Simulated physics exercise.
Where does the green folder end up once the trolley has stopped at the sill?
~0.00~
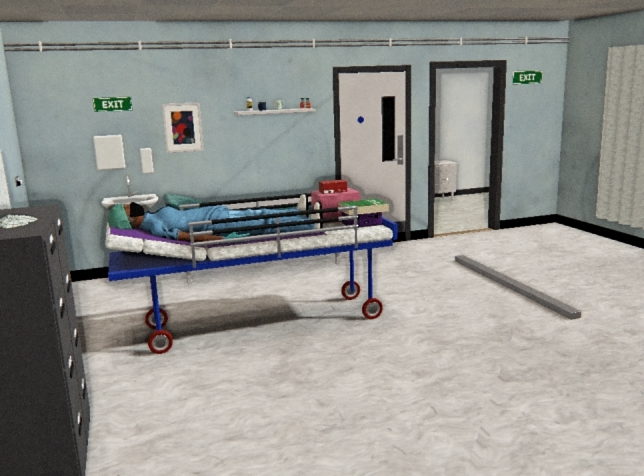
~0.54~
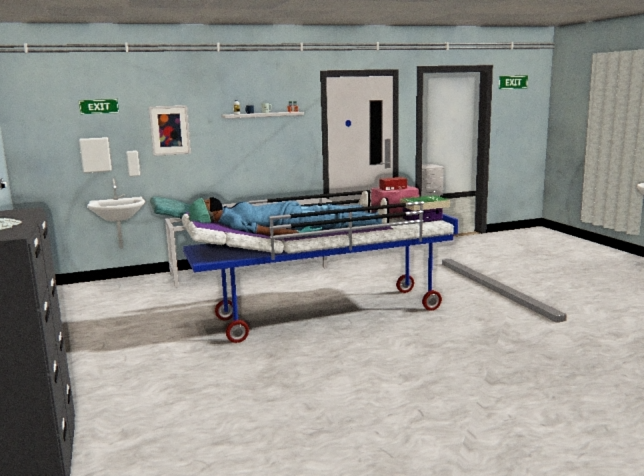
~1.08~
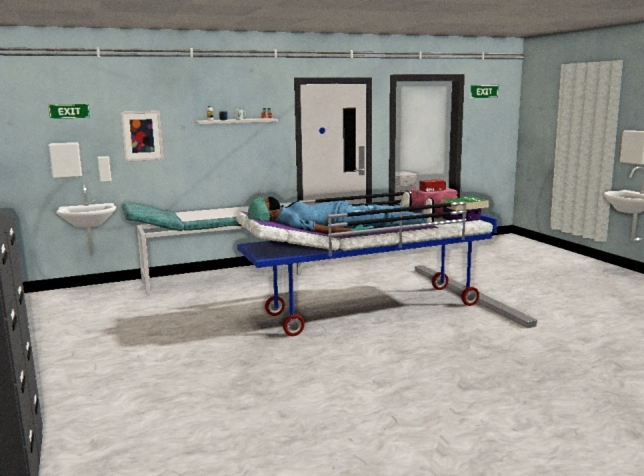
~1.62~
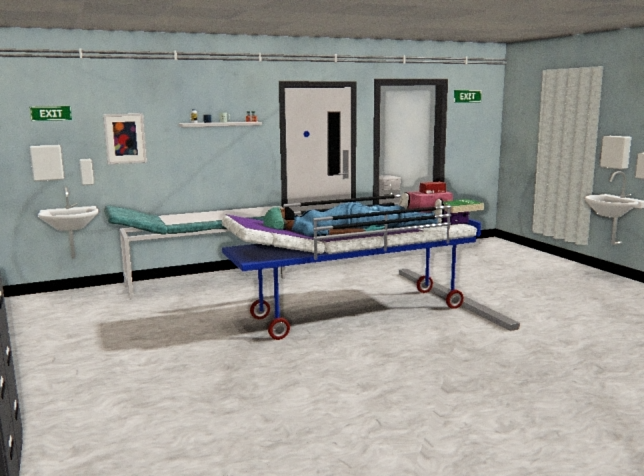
The green folder ends up still on the trolley, near its right end.
